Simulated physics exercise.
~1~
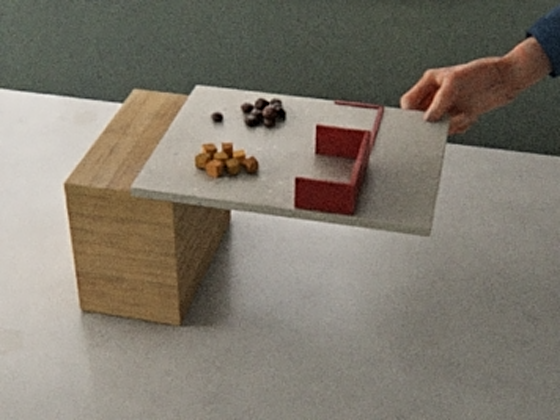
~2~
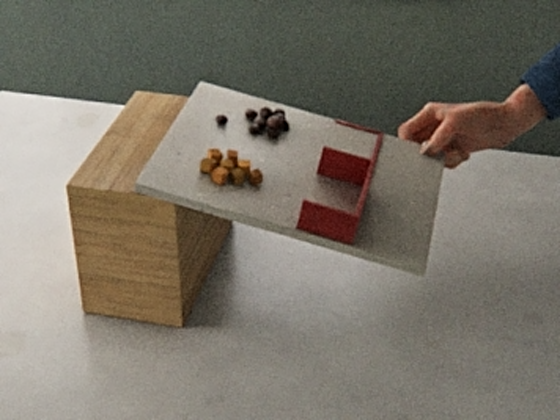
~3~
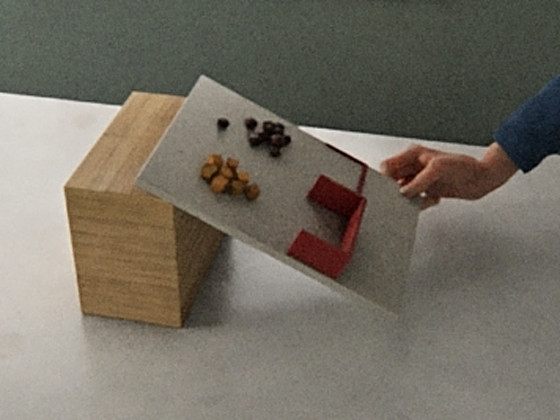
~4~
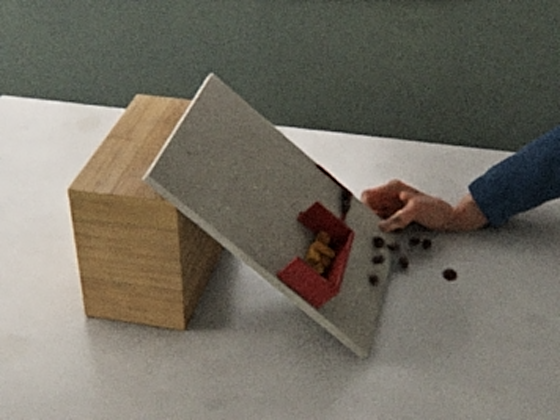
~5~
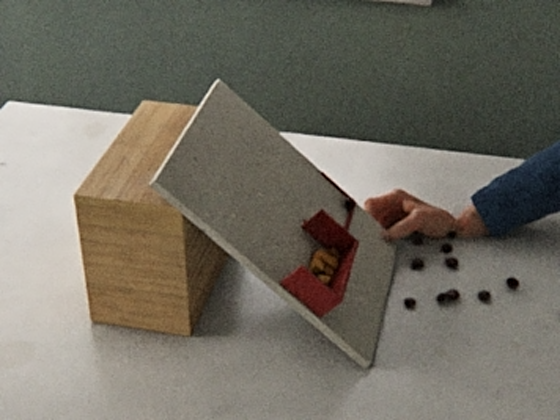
On a pale counter, a hand lowered one end of a grey board propped on a wooden block until it sloped steeply; the orange-brown cubes slid into a red barrier and stayed, while most of the dark round pieces got past theirs and scattered across the counter.
